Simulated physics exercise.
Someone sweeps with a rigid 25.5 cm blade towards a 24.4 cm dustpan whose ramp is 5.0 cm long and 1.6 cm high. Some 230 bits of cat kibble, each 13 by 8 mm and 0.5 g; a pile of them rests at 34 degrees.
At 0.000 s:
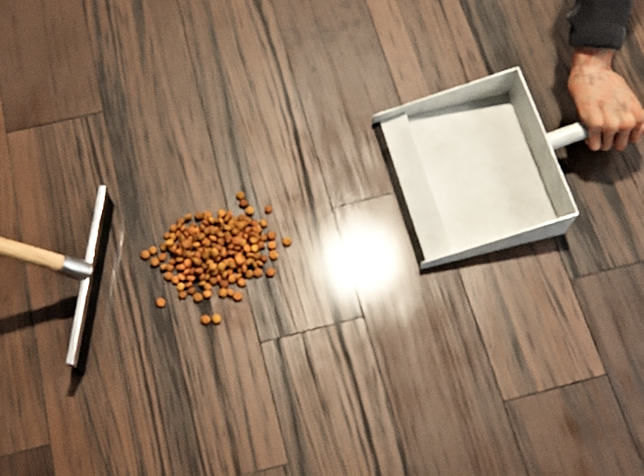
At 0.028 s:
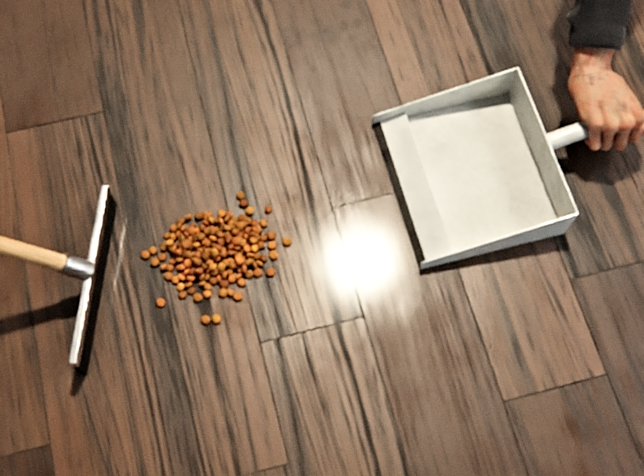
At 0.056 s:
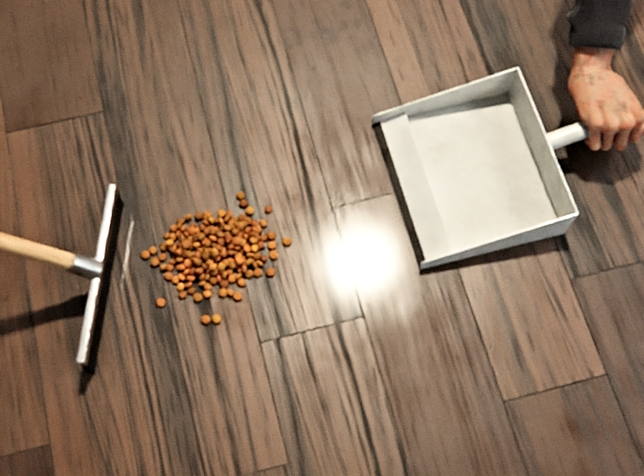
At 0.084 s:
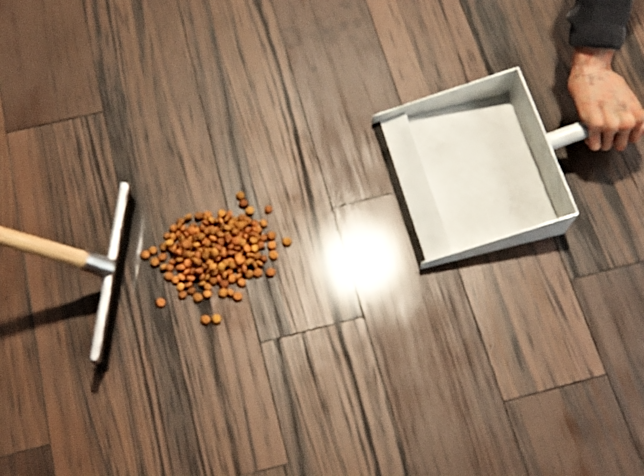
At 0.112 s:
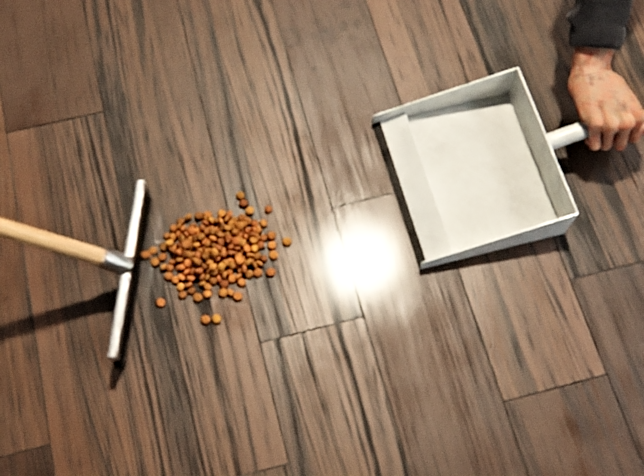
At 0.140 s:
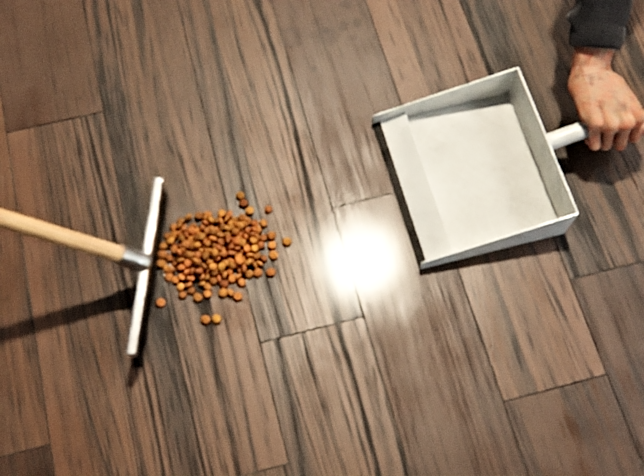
A hand in a dark sleeve grips the handle of a pale grey dustpan at the upper right of a brown wood-plank floor, seen from above by a still camera. A heap of small orange-brown pieces lies left of centre, near a bright glare, with a wooden-handled straight blade farther left. The blade slides rightward, tilting slightly, and meets the heap's left edge, nudging a few pieces.
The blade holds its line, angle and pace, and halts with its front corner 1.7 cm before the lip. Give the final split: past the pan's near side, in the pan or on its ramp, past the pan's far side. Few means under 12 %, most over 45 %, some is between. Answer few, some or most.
Past the pan's near side: Some; in the pan or on its ramp: Some; past the pan's far side: Few.
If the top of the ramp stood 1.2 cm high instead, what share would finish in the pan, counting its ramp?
It would be near 30 per cent.
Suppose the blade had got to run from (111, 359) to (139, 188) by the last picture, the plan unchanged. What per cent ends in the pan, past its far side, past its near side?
Pan 15, far 0, near 25.
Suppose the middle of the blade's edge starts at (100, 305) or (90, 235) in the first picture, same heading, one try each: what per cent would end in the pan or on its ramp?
Some 30 and 15 per cent.
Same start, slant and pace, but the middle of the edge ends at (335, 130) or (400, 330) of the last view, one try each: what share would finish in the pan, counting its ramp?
Some 5 and 10 per cent.
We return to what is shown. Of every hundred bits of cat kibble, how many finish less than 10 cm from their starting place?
Some 0 per cent.
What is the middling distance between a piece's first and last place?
Roughly 28 cm.
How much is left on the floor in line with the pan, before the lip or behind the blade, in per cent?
Roughly 50 per cent.
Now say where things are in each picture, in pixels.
In the first frame, blade from (72, 363) to (104, 192), moved 0.0 cm, 0 of the pieces shifted so far; middle of the pieces at (214, 251); pan at (478, 174).
In the second frame, blade from (75, 363) to (106, 191), moved 0.3 cm, 0 of the pieces shifted so far; middle of the pieces at (214, 251).
In the third frame, blade from (83, 362) to (114, 190), moved 1.4 cm, 0 of the pieces shifted so far; middle of the pieces at (214, 251).
In the fourth frame, blade from (96, 359) to (126, 188), moved 3.1 cm, 0 of the pieces shifted so far; middle of the pieces at (214, 251).
In the fifth frame, blade from (114, 357) to (142, 186), moved 5.4 cm, 0 of the pieces shifted so far; middle of the pieces at (214, 251).
In the sixth frame, blade from (133, 354) to (159, 183), moved 7.9 cm, 10 of the pieces shifted so far; middle of the pieces at (214, 251); pan at (478, 174). The blade's pace is about 0.87 m/s, heading 5 degrees towards the viewer's side.
After 0.32 s, middle of the blade 21 cm from the lip; 0 % over the lip, far side 0 %, near side 10 %.
Then, at 0.45 s, middle of the blade 10 cm from the lip; 0 % over the lip, far side 0 %, near side 20 %.
After 0.70 s, middle of the blade 6 cm from the lip; 25 % over the lip, far side 0 %, near side 25 %.
By 1.3 s all is still; near side 25 %, pan 25 %, far side 0 %, in front of the lip or behind the blade 50 %.
